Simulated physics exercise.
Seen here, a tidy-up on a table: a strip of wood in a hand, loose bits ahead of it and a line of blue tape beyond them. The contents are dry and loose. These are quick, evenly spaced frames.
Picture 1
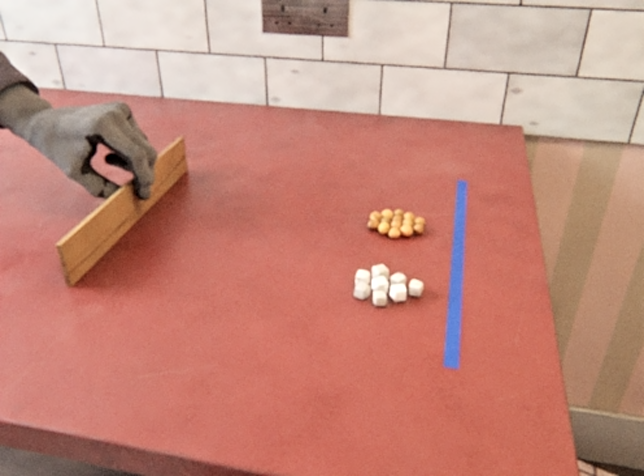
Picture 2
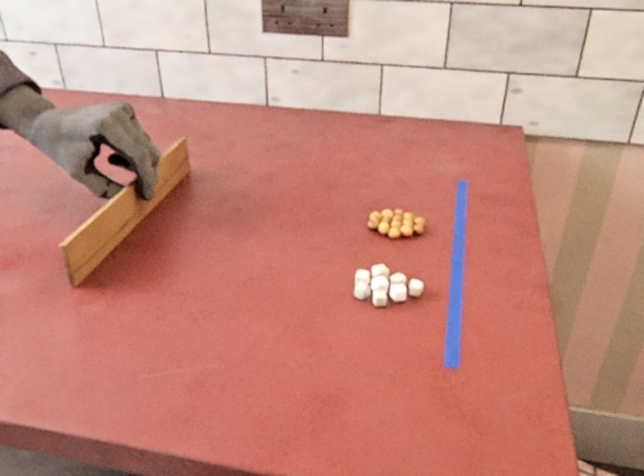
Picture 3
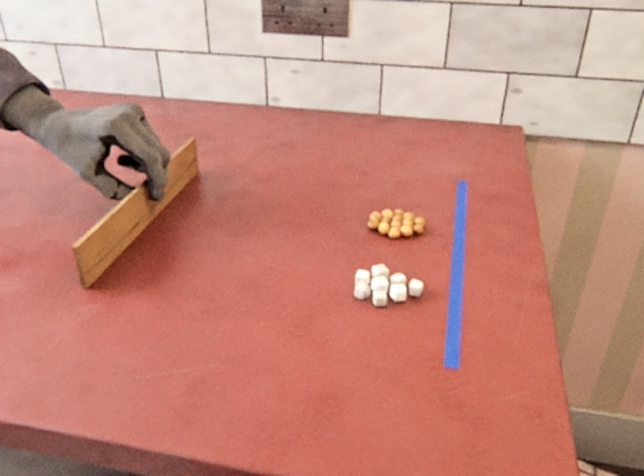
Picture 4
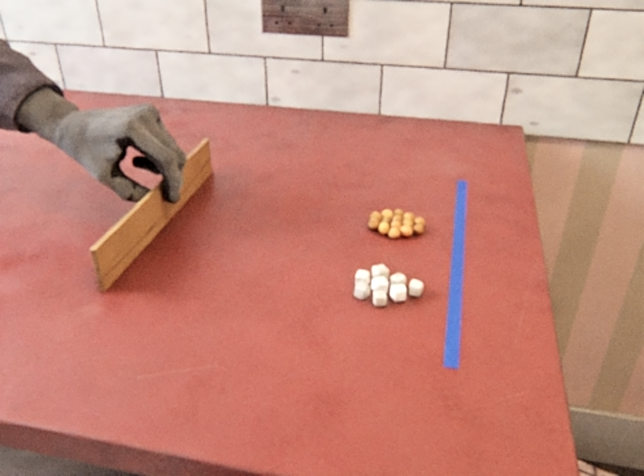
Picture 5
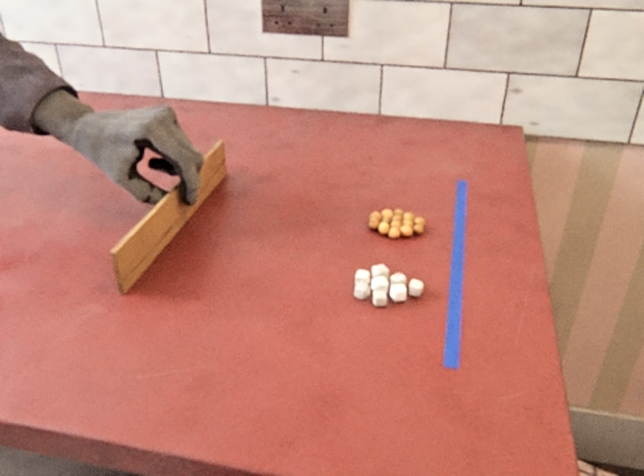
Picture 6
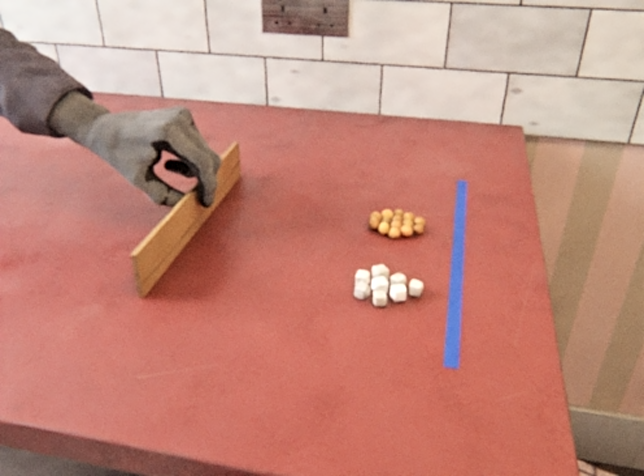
Gloved hand sliding an upright strip of wood rightward across a red table, with wooden beads and white cubes lying still.
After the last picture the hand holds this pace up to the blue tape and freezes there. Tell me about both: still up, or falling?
Front portion: It remains up there. Back portion: It partly drops off.
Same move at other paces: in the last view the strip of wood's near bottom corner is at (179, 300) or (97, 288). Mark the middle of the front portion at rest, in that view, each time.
Around (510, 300) in the first try, (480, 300) in the second.
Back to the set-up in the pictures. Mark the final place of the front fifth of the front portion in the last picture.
Roughly at (499, 298).
Then, 0.45 s past the last view, strip of wood still moving, near (333, 203); front portion all on the table, its front near (416, 288); back portion all on the table, its front near (418, 229).
Then, 0.92 s past the last view, strip of wood stopped at the blue tape; front portion all on the table, its front near (505, 299); back portion all on the table, its front near (500, 258).
Then, 1.20 s past the last view, strip of wood stopped at the blue tape; front portion all on the table, its front near (508, 299); back portion about two thirds over the edge.
Finally, strip of wood stopped at the blue tape; front portion all on the table, its front near (508, 299); back portion all over the edge.
